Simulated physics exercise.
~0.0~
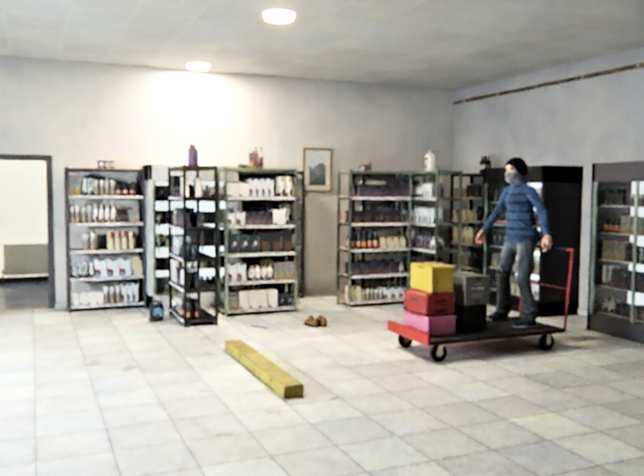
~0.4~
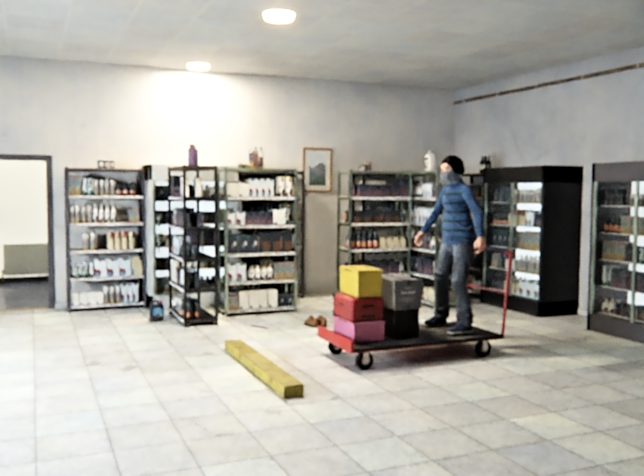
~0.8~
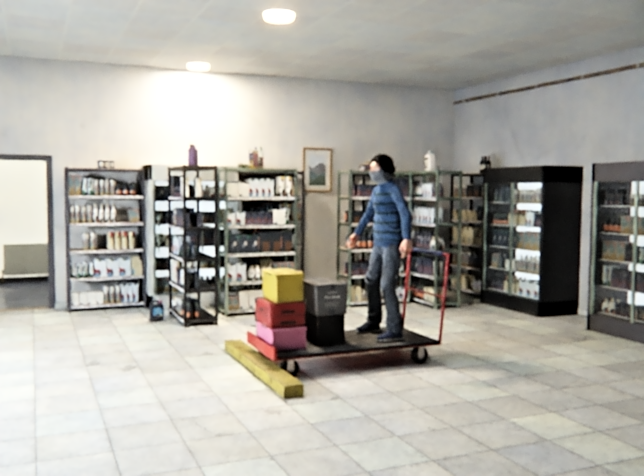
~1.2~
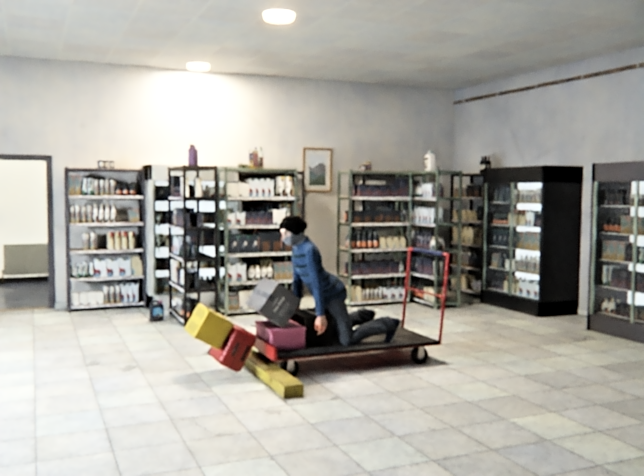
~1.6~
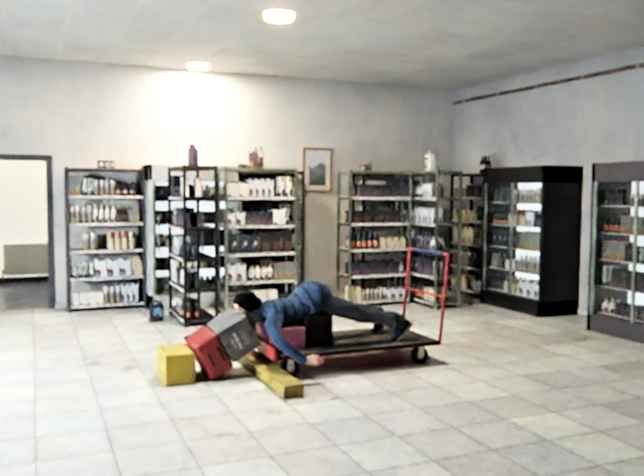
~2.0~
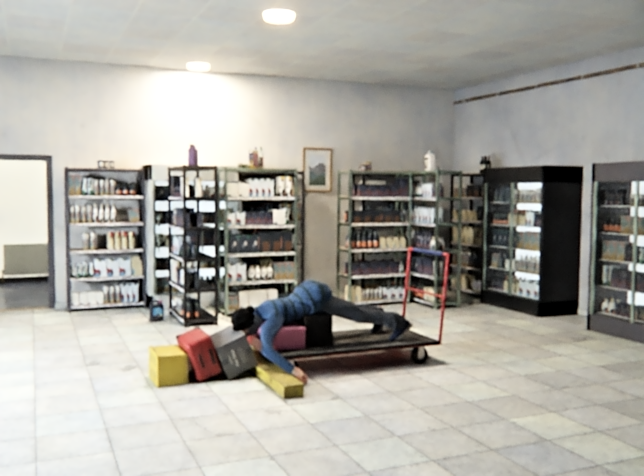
At first, a red-handled flat cart rolls left across a tiled room lined with shelves, carrying stacked boxes and a standing person in a blue top. It reaches a low yellow beam on the floor and stops short against it. The person folds forward onto the knees as the yellow, red and grey boxes tip over the front edge. The yellow box lands on the floor beyond, and the person pitches face down, arms reaching down. Finally, the yellow, red and grey boxes lie past the front edge, while the person stays draped forward, hips still over the deck.
